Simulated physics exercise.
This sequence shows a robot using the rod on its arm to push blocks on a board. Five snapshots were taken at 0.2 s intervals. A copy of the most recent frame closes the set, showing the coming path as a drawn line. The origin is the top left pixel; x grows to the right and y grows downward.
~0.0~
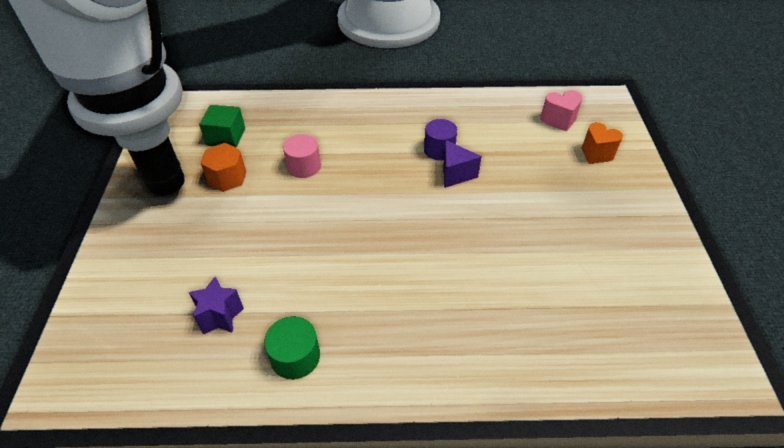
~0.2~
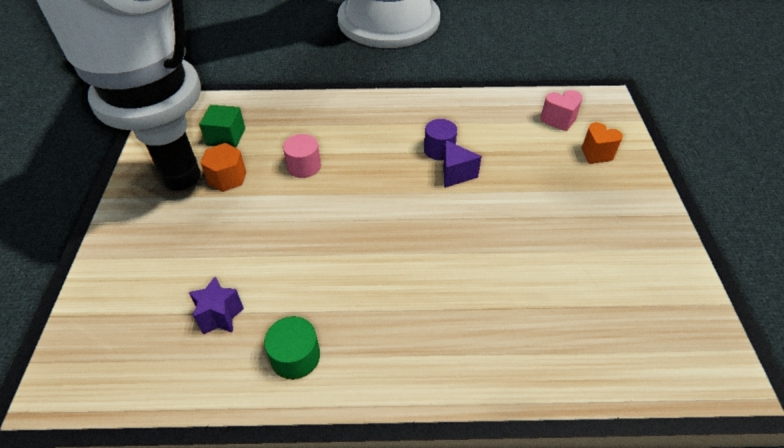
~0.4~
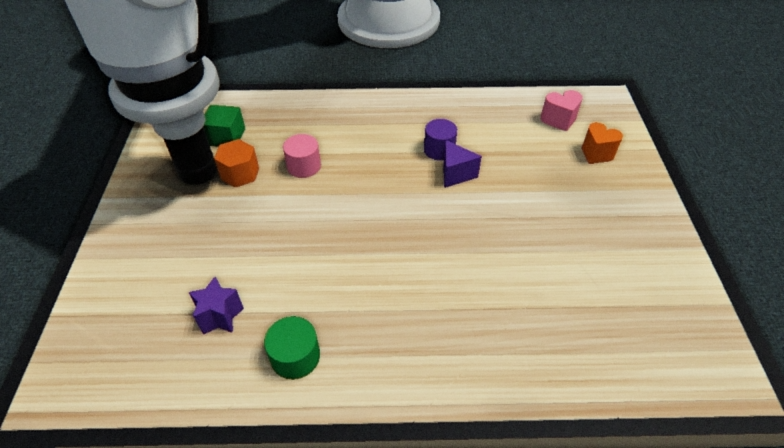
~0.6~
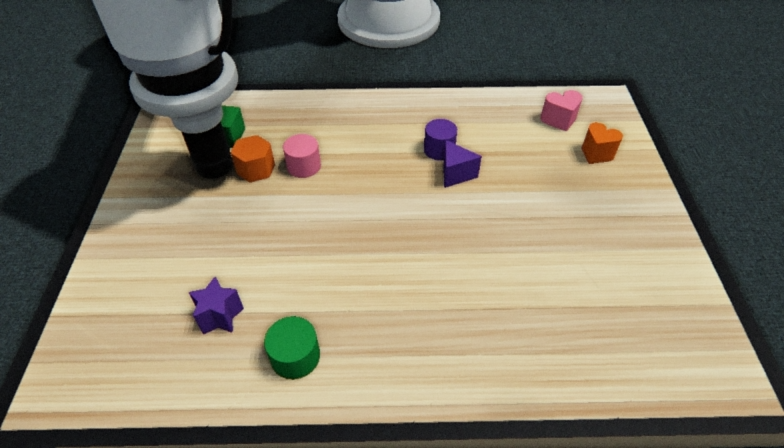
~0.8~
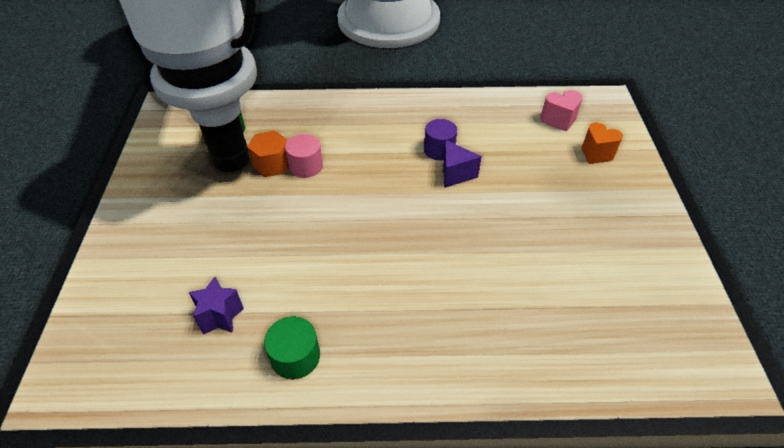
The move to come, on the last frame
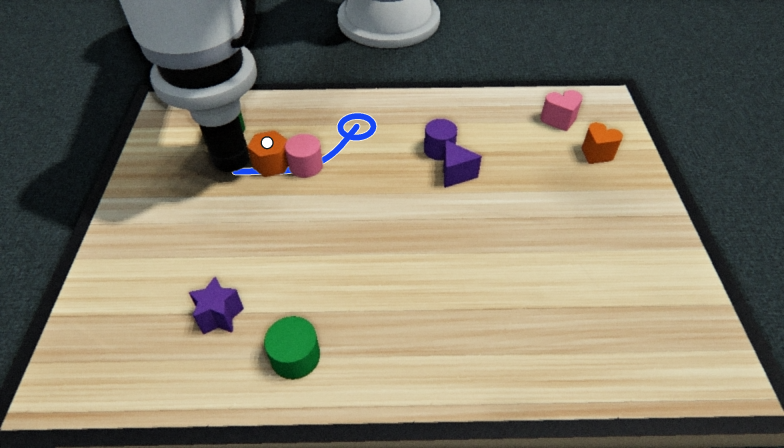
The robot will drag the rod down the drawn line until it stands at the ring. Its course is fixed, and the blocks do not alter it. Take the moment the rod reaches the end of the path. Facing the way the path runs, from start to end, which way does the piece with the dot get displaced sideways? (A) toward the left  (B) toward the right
Correct choice: A.
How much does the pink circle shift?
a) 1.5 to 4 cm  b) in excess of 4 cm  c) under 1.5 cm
b (in excess of 4 cm)
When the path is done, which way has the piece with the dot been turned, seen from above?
The twist is anticlockwise.
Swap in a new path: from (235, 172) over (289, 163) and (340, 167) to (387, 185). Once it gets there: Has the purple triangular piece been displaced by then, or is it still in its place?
It is left in place.
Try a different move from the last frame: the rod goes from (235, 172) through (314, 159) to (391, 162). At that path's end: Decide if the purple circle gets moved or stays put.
By the end it is where it was.
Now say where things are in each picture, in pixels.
In the first picture, tip of the rod at (166, 184), middles of tops, green four-sided block at (220, 115), orange hexagonal block at (220, 156), pink circle at (300, 145).
In the second picture, rod at (182, 178), nothing pushed.
In the third picture, rod at (199, 173), orange hexagonal block at (234, 152).
In the fourth picture, rod at (215, 167), orange hexagonal block at (251, 148).
In the fifth picture, rod at (232, 161), green four-sided block hidden, orange hexagonal block at (267, 143), pink circle at (303, 145).
The line goes from (235, 172) over (286, 170) and (331, 155) to (357, 127); the dot is on the orange hexagonal block.
The first path, step by step. One third of the way, rod at (284, 160); orange hexagonal block at (307, 130), turned 65° anticlockwise; pink circle at (340, 138).
Two thirds of the way, rod at (330, 144); orange hexagonal block at (332, 111), turned 115° anticlockwise; pink circle at (364, 132).
At the end, rod at (356, 116); green four-sided block unmoved; orange hexagonal block at (337, 89), turned 150° anticlockwise; pink circle at (376, 127).
